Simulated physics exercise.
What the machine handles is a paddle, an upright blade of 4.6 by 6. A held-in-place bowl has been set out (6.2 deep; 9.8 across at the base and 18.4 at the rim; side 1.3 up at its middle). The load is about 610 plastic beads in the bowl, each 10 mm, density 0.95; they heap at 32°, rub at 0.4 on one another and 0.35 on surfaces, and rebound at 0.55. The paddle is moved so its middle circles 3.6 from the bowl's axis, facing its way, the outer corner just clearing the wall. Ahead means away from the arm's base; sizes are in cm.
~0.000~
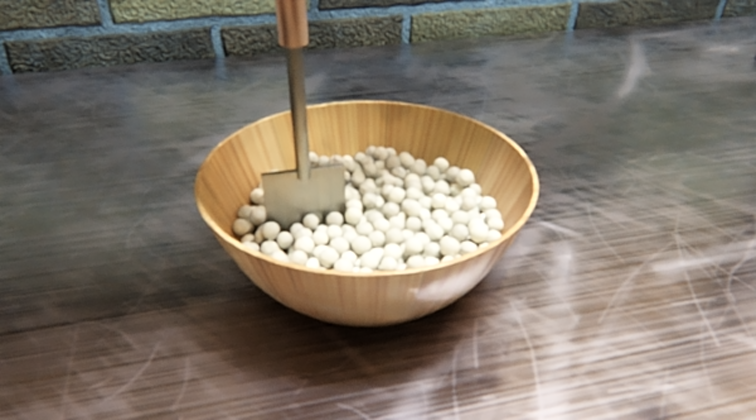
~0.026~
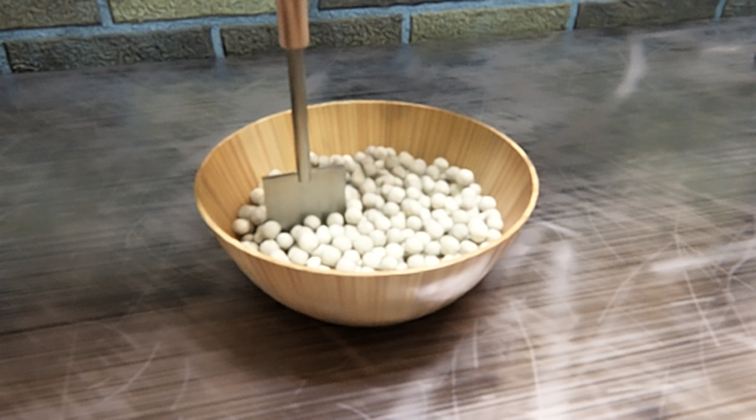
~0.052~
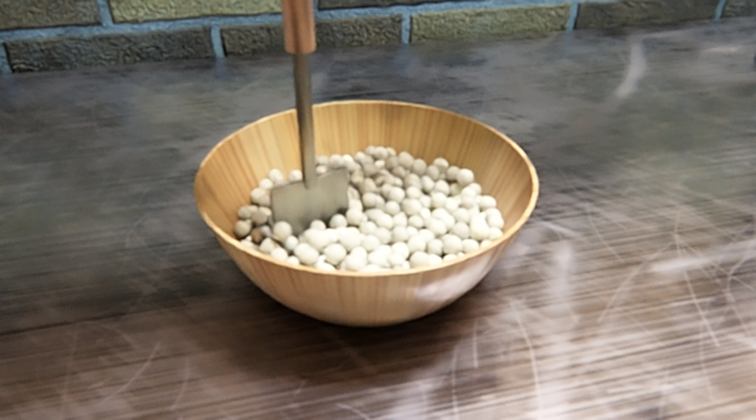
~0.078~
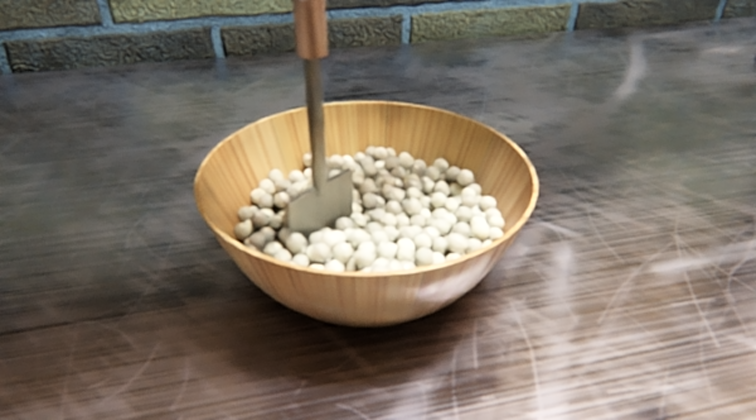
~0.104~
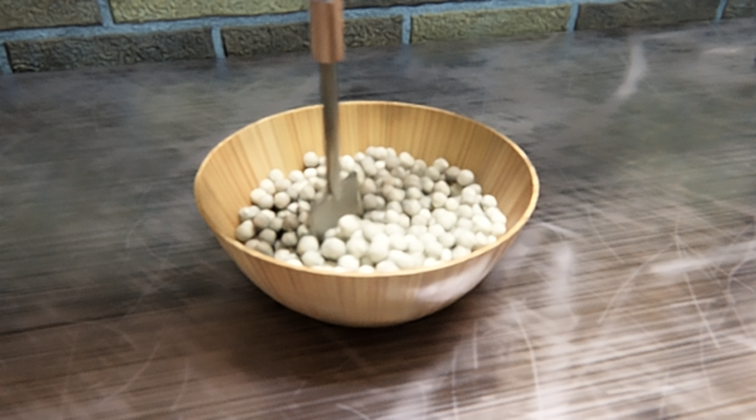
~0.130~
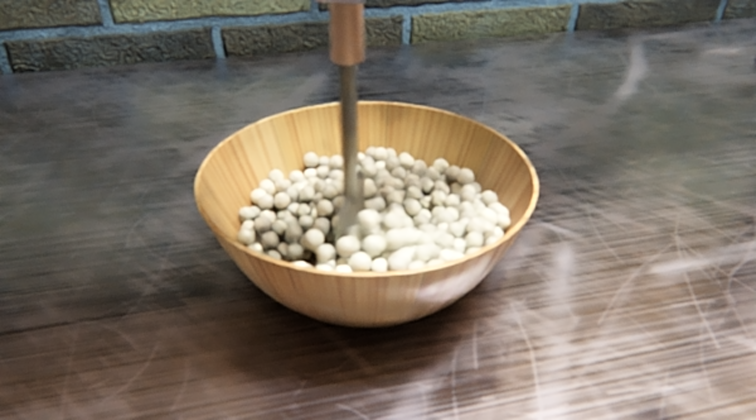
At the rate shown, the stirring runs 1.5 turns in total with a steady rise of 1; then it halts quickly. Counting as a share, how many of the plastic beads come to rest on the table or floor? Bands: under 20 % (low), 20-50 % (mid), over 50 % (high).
Low.
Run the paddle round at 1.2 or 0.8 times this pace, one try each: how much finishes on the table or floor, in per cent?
I'd expect near 15 per cent, then near 0 per cent.
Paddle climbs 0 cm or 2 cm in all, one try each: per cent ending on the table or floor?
I'd reckon around 10 and 5 per cent.
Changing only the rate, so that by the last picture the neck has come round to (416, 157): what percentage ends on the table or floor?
About 40 %.
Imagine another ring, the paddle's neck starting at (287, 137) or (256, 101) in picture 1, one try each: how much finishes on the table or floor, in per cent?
Close to 20 per cent for the first and close to 5 per cent for the second.
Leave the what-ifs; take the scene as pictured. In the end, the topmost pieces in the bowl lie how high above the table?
I'd say close to 6.5 centimetres.
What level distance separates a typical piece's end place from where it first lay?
About 8 centimetres.
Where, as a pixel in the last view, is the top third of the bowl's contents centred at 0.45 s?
Centre estimate: Approx. (347, 142) px.
After 0.45 s, 249° round, highest piece 9 above the table; 585 in the bowl, 15 on the table or floor, 8 in flight or on the tool.
After 0.78 s, 75° round, highest piece 9 above the table; 569 in the bowl, 36 on the table or floor, 3 in flight or on the tool.
After 1.14 s, 180° round, highest piece 6 above the table; 564 in the bowl, 44 on the table or floor.
After 1.84 s, 180° round, highest piece 6 above the table; 564 in the bowl, 44 on the table or floor.
At rest, 564 in the bowl, 44 on the table or floor. That is 7 % on the table or floor.
